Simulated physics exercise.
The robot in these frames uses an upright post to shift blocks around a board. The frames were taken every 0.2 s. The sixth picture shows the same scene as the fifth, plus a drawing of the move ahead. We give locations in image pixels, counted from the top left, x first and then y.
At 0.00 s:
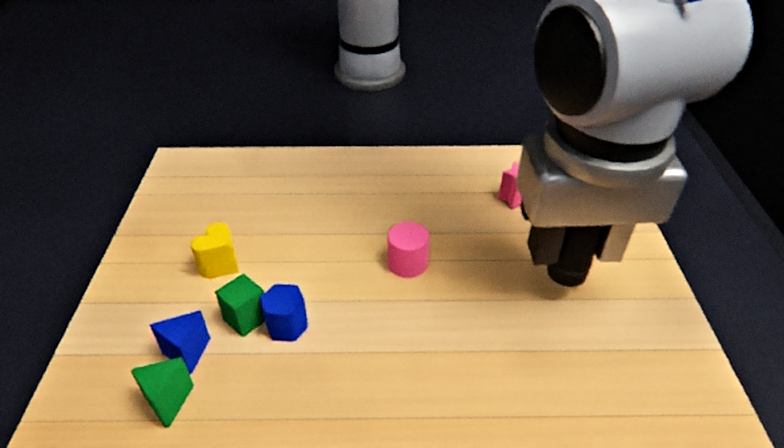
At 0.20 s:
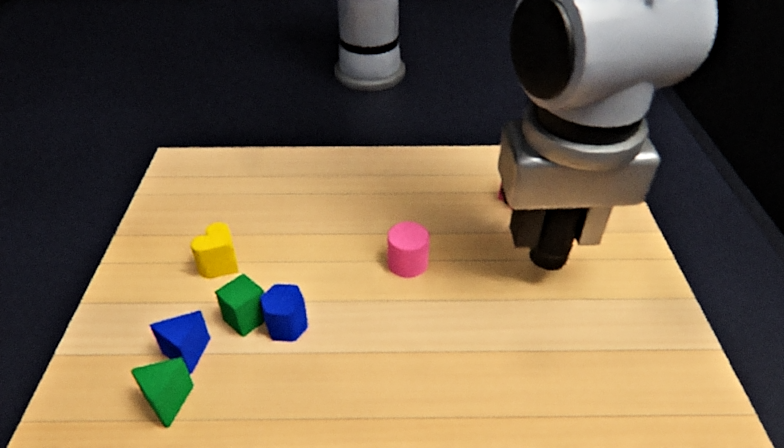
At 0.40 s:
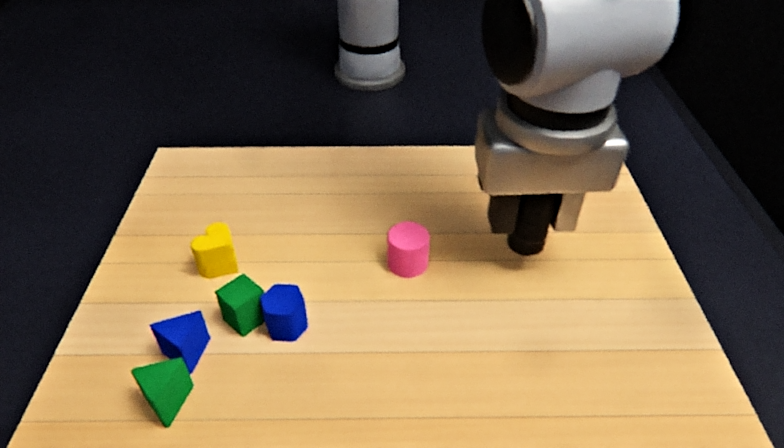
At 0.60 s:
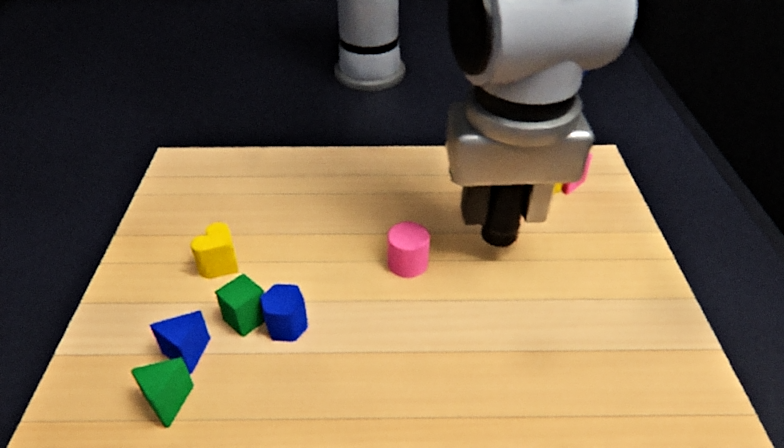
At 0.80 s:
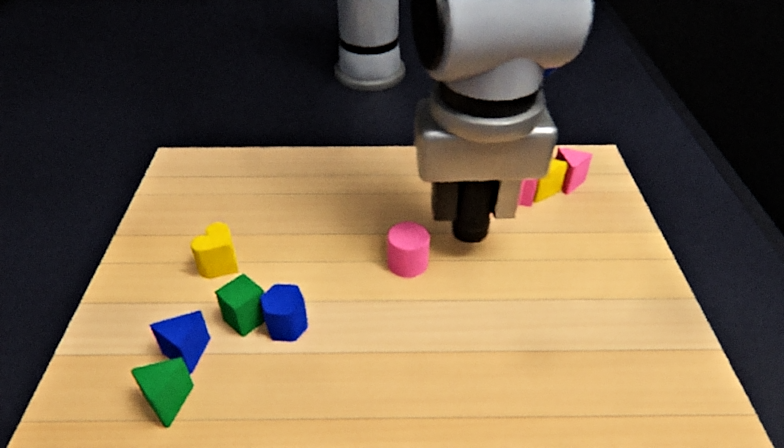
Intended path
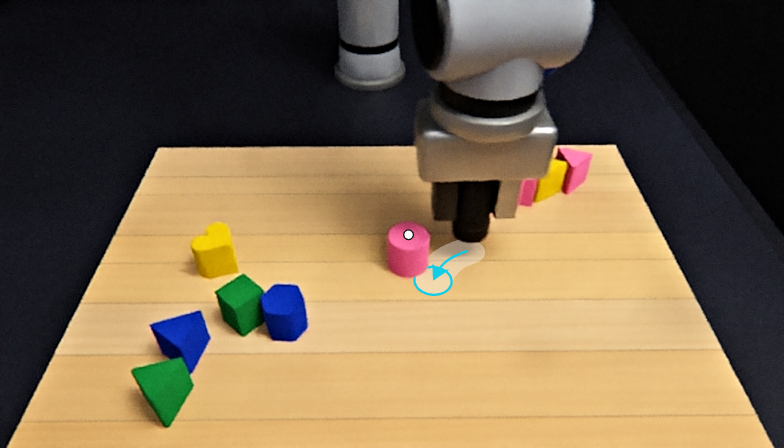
On a wooden board scattered with colored blocks, a gray and white robot arm moved its dark post leftward and slightly back, drawing nearer to the pink round block, while none of the blocks moved.
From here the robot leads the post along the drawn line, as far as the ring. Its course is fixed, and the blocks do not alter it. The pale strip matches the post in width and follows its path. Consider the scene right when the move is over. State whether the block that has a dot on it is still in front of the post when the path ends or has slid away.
Gone from the front.
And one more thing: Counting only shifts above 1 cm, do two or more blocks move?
It seems not.
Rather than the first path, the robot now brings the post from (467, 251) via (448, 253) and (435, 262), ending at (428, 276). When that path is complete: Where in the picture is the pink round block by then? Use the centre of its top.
I think it will end close to (389, 245).
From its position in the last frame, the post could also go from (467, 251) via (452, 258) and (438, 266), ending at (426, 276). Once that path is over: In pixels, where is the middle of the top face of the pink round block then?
Final place: (388, 240).
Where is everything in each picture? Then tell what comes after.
The first picture shows tip of the post (567, 274), middles of tops, pink round block (409, 235).
The second picture shows post (548, 258), nothing pushed.
The third picture shows post (526, 244), nothing pushed.
The fourth picture shows post (499, 236), nothing pushed.
The fifth picture shows post (470, 232), pink round block (409, 235).
The line goes from (467, 251) via (452, 258) and (440, 268), ending at (433, 281); the dot is on the pink round block.
On the path given first. Halfway along, post (447, 243); nothing pushed yet.
At the end, post (434, 261); pink round block (397, 242).
